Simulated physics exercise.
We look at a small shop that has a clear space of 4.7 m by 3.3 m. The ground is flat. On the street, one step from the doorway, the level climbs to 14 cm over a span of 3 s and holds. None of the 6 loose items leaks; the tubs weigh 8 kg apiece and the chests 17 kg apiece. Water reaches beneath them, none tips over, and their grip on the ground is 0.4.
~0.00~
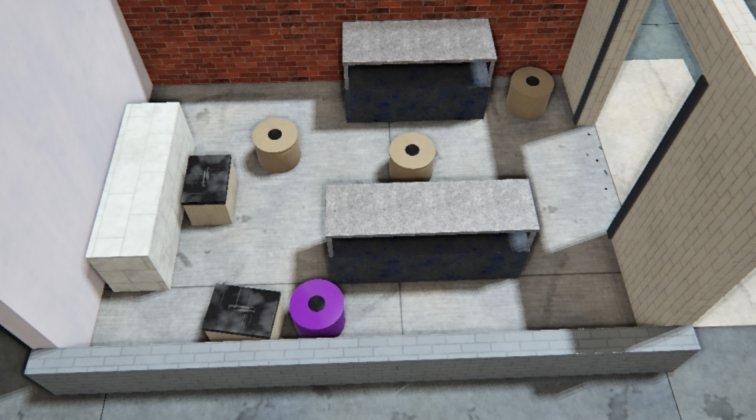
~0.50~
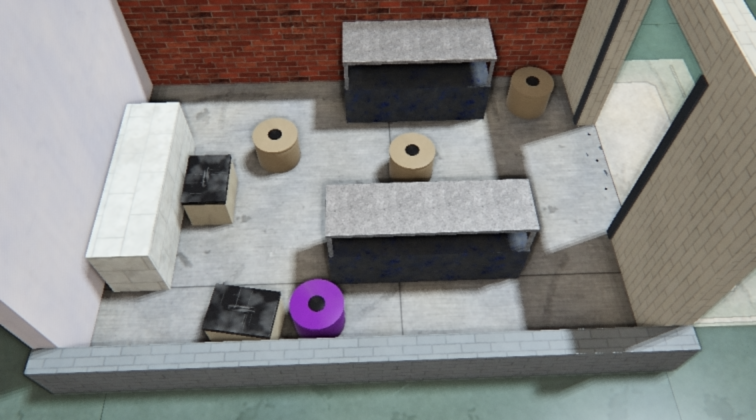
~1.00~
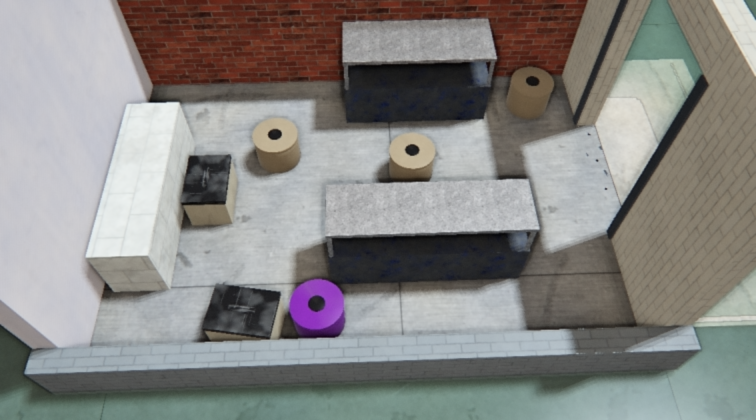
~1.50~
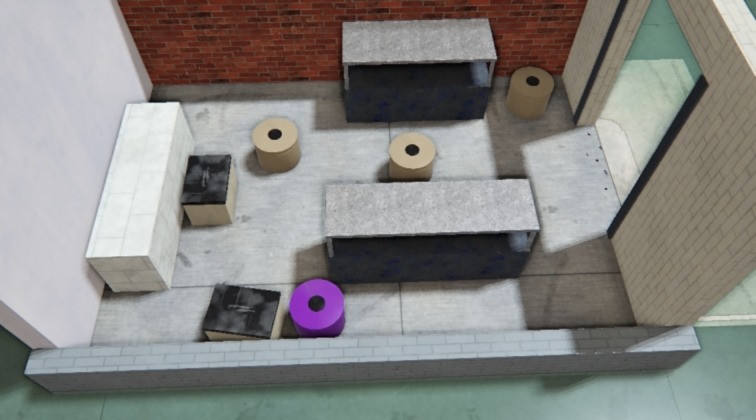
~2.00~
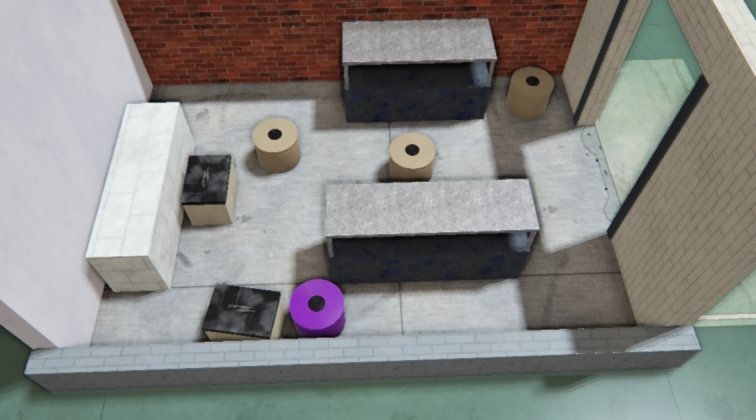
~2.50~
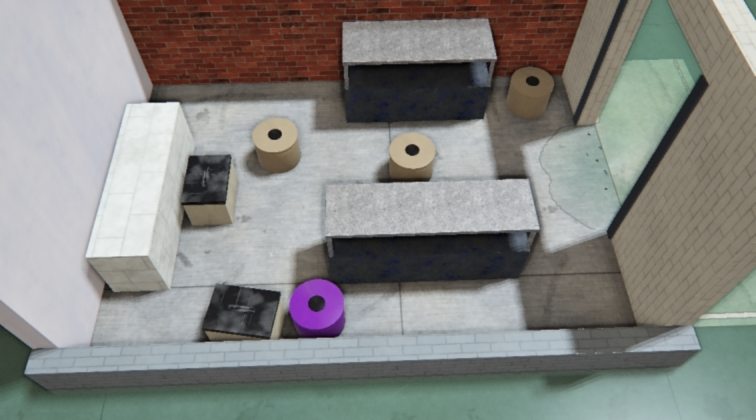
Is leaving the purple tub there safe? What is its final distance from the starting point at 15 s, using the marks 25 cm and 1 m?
It ends over 1 m away.
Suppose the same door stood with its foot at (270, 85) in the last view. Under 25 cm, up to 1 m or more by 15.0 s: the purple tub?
Then the purple tub ends far away.
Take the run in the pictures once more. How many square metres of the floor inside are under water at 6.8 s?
Somewhere around 10.5 m2, roughly.
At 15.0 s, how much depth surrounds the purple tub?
About 9 cm.
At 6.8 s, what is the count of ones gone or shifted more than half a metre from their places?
At that time I count 2.
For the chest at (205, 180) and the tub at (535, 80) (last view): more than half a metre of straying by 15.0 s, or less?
First greater, then smaller.
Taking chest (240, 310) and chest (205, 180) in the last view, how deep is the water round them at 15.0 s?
Around 10 cm and 12 cm.
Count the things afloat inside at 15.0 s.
Total: 6.
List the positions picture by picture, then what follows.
The first frame shows the purple tub at (317, 304) rests on the ground; water covers 0.0 m2; 0 of 6 have shifted.
The second frame shows the purple tub at (317, 304), on the bottom; 0.0 m2 under water; 0 of 6 have shifted.
The third frame shows the purple tub at (317, 304), on the bottom; 0.0 m2 under water; 0 of 6 have shifted.
The fourth frame shows the purple tub at (317, 304) rests on the ground; 0.0 m2 under water; 0 of 6 have shifted.
The fifth frame shows the purple tub at (317, 304) rests on the ground; water covers 0.0 m2; 0 of 6 have shifted.
The sixth frame shows the purple tub at (317, 304) rests on the ground; 0.4 m2 under water; 0 of 6 have shifted.
After 3.5 s the purple tub is near (317, 304), 0.0 m from its start, aground; 0 afloat.
After 6.8 s the purple tub is near (317, 304), 0.0 m from its start, aground; 1 afloat.
After 11.0 s the purple tub is near (317, 304), 0.0 m from its start, aground; 4 afloat.
After 15.0 s the purple tub is near (535, 289), 1.8 m from its start, afloat; 6 afloat.
